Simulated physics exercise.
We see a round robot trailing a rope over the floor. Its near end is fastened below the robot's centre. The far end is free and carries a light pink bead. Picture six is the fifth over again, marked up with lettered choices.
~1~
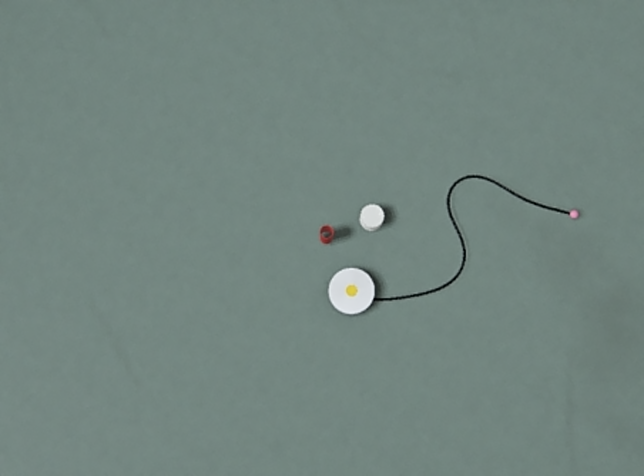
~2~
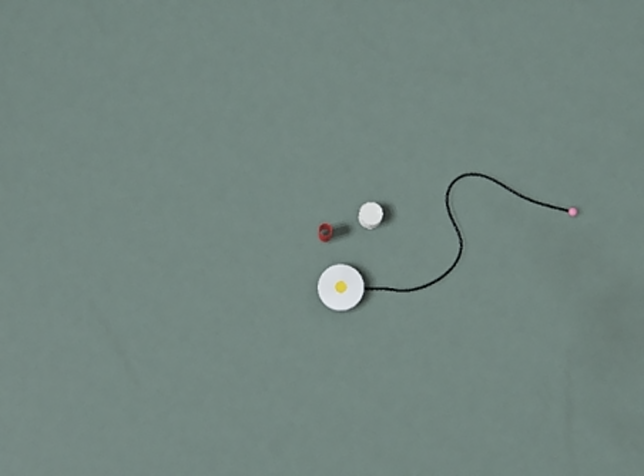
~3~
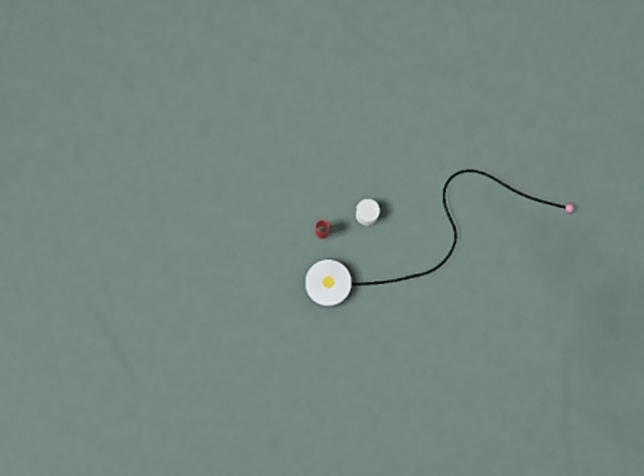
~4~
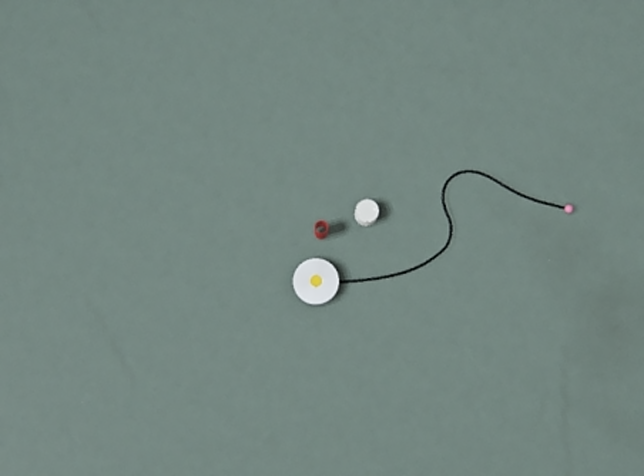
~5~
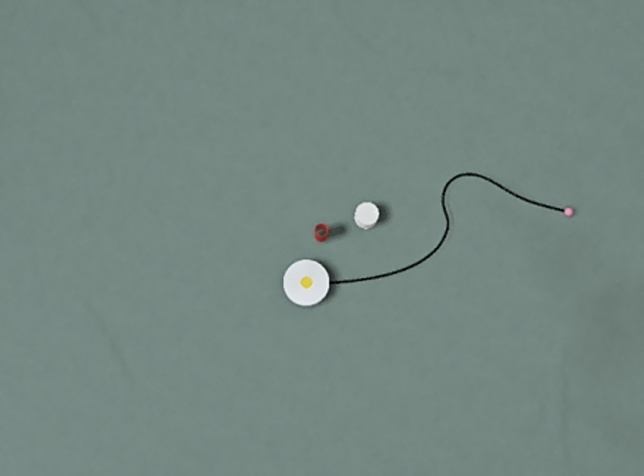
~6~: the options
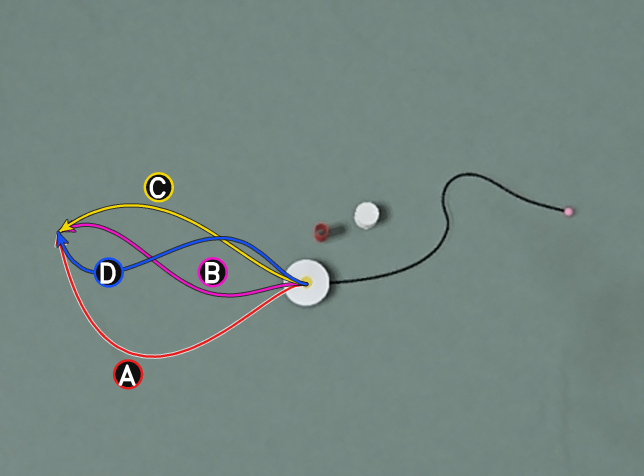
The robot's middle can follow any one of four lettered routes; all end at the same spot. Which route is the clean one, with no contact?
It should follow A.
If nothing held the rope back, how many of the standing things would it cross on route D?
Two.
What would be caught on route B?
It is the red post.
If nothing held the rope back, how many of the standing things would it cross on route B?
It sweeps one.
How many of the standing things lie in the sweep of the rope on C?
Two.
On the marked copy, A from (306, 284) via (156, 357) to (58, 233); B from (306, 284) via (177, 278) to (61, 231); C from (306, 284) via (190, 221) to (60, 231); D from (306, 284) via (177, 248) to (58, 233).
With A. Early on, robot (197, 345), middle of the rope (354, 267), free end (510, 209).
Further on, robot (87, 316), middle of the rope (262, 303), free end (419, 242).
At the end, robot (56, 231), middle of the rope (220, 288), free end (384, 257); nothing has been touched.
As for the rest, B meets the red post; C meets the white pot and red post; D meets the white pot and red post.
